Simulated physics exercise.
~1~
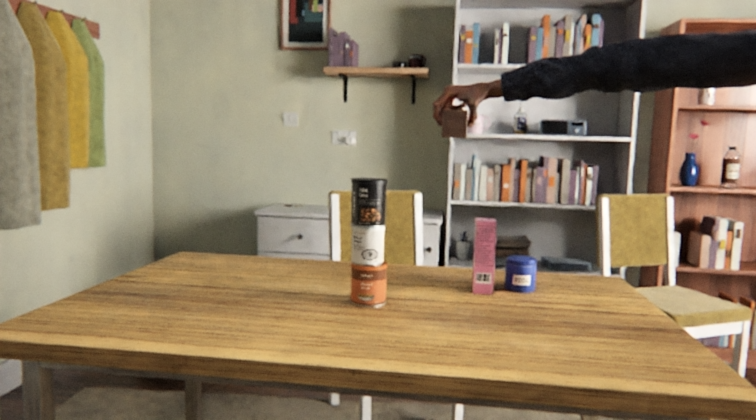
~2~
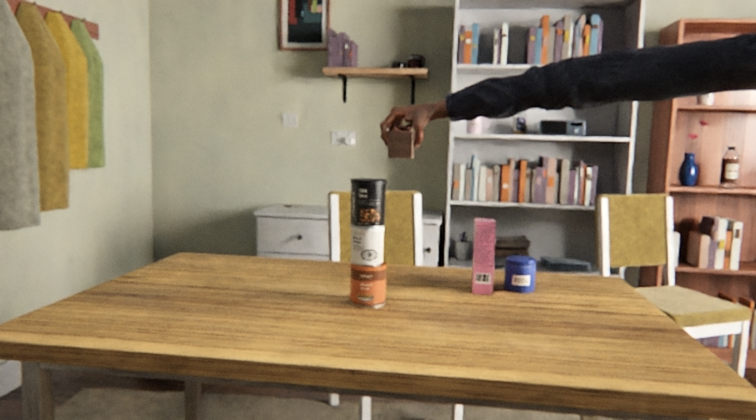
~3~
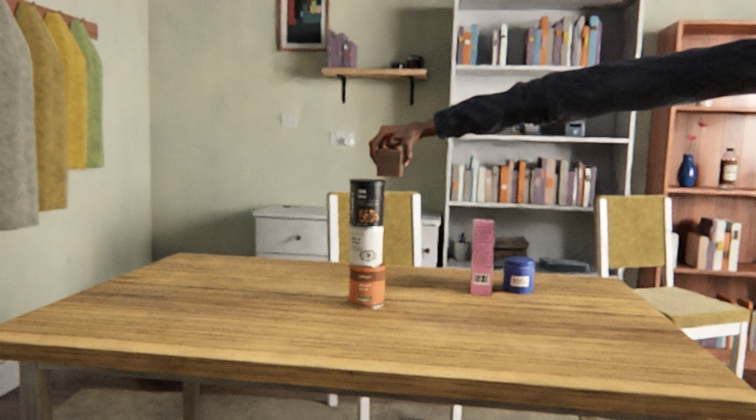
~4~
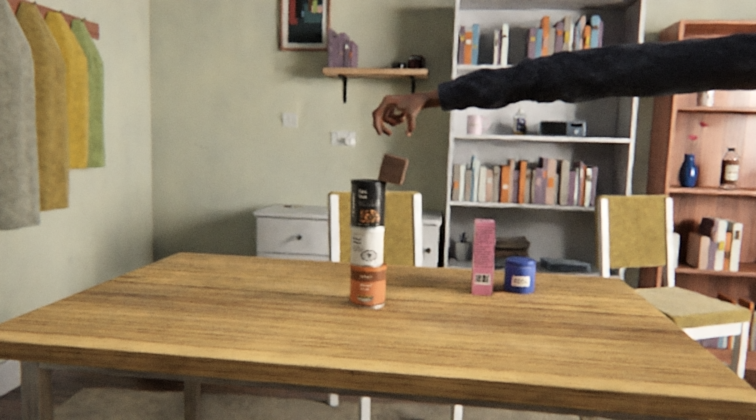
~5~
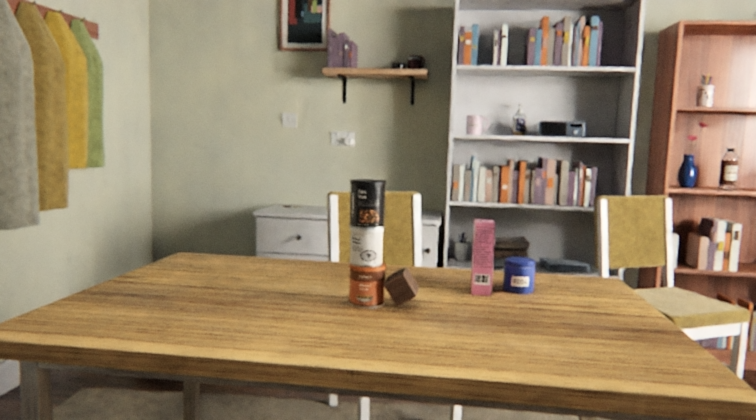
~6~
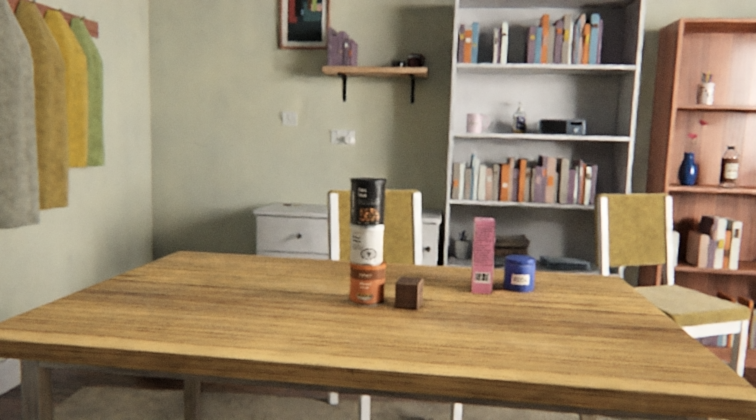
In a room with bookshelves, chairs and hanging coats, a slightly swaying camera looks across a wooden table. On it, a black tin tops a white tin and an orange pot, with a pink carton and a blue jar standing to the right. A dark-sleeved arm reaching in from the right carries a small brown block leftward and lowers it near the top of the stack. The hand lets go and draws back, and the block tips and drops past the stack's right side. It tumbles onto the table and settles beside the orange pot, while the stack stays standing.
